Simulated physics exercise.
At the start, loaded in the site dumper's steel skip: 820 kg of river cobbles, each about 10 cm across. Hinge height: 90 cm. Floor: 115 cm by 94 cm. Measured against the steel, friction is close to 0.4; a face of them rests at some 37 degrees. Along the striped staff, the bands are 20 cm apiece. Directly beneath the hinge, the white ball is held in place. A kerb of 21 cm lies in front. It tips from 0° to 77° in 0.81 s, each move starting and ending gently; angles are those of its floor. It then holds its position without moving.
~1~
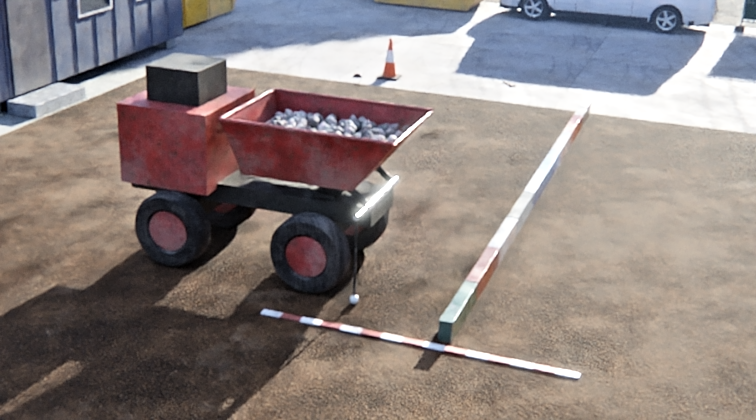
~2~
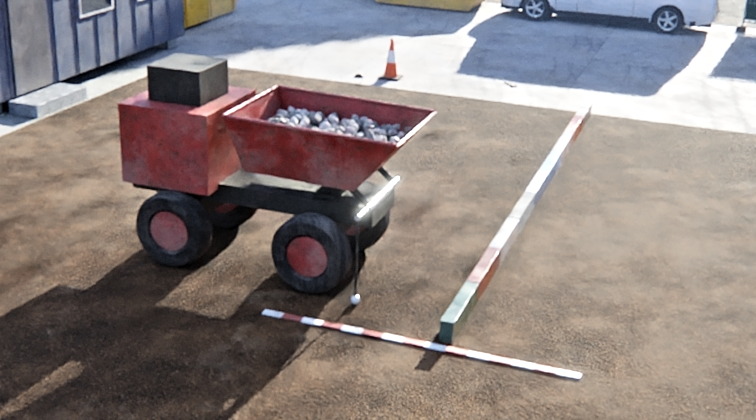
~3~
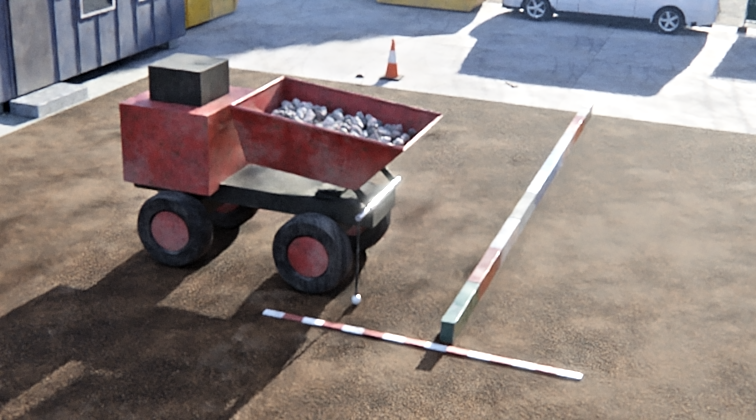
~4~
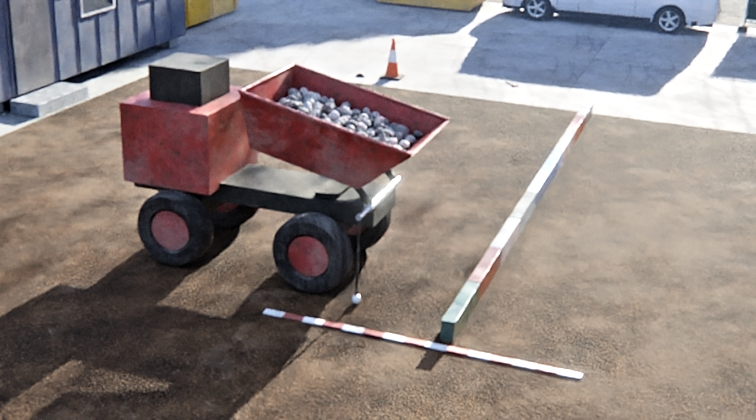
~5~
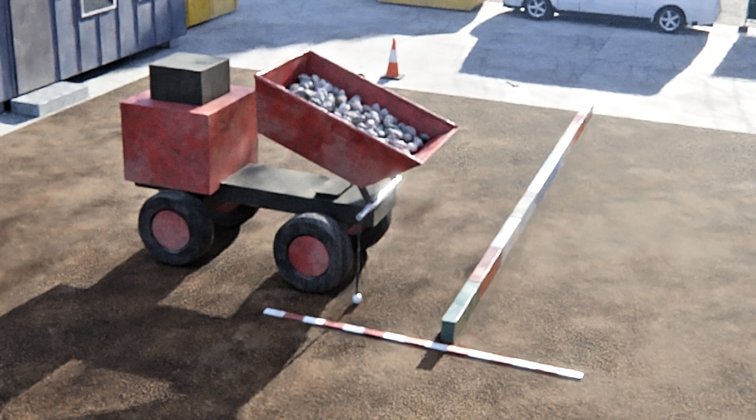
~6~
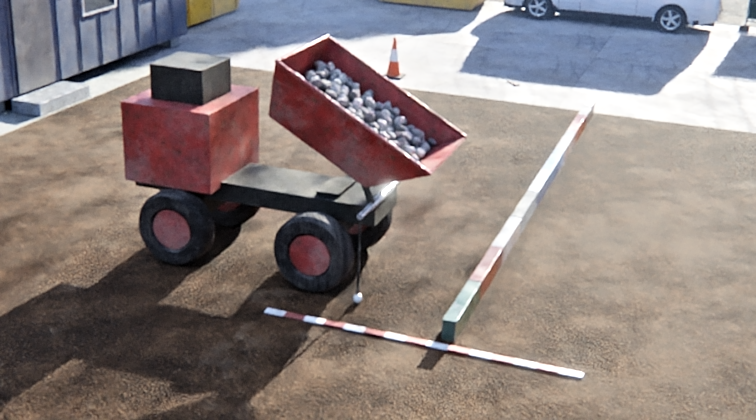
The footage shows a red dumper loaded with grey stones on brown ground beside a long kerb and a striped staff; its skip steadily tilts, the left end rising well above the chassis while the stones stay inside.
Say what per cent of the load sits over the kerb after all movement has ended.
About 100 per cent of it.
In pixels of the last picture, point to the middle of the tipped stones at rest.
The middle should be near (551, 302).
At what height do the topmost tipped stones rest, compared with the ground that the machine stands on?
Height: About 32 cm above ground level.
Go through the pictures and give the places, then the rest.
In the first picture, lip at (394, 144), floor tilted 0°, highest stones at (326, 123).
In the second picture, the skip is at 2°, its lip at (397, 146); the top of the load is at (308, 119).
In the third picture, the skip is at 6°, its lip at (403, 150); the top of the load is at (306, 112).
In the fourth picture, the skip is at 12°, its lip at (411, 155); the top of the load is at (298, 98).
In the fifth picture, the skip is at 20°, its lip at (421, 164); the top of the load is at (306, 86).
In the sixth picture, the skip is at 29°, its lip at (430, 174); the top of the load is at (319, 72).
A little later the floor is at 65°; 100 % in the skip; the foremost stones are at (440, 191).
Then the floor is at 77°; 91 % in the skip, 6 % on this side of the kerb, 4 % over the kerb; the foremost stones are at (494, 244).
Later still the floor is at 77°; 15 % in the skip, 6 % on this side of the kerb, 79 % over the kerb; the foremost stones are at (603, 316).
In the end the floor is at 77°; 0 % in the skip, 2 % on this side of the kerb, 98 % over the kerb; the foremost stones are past the picture's edge.
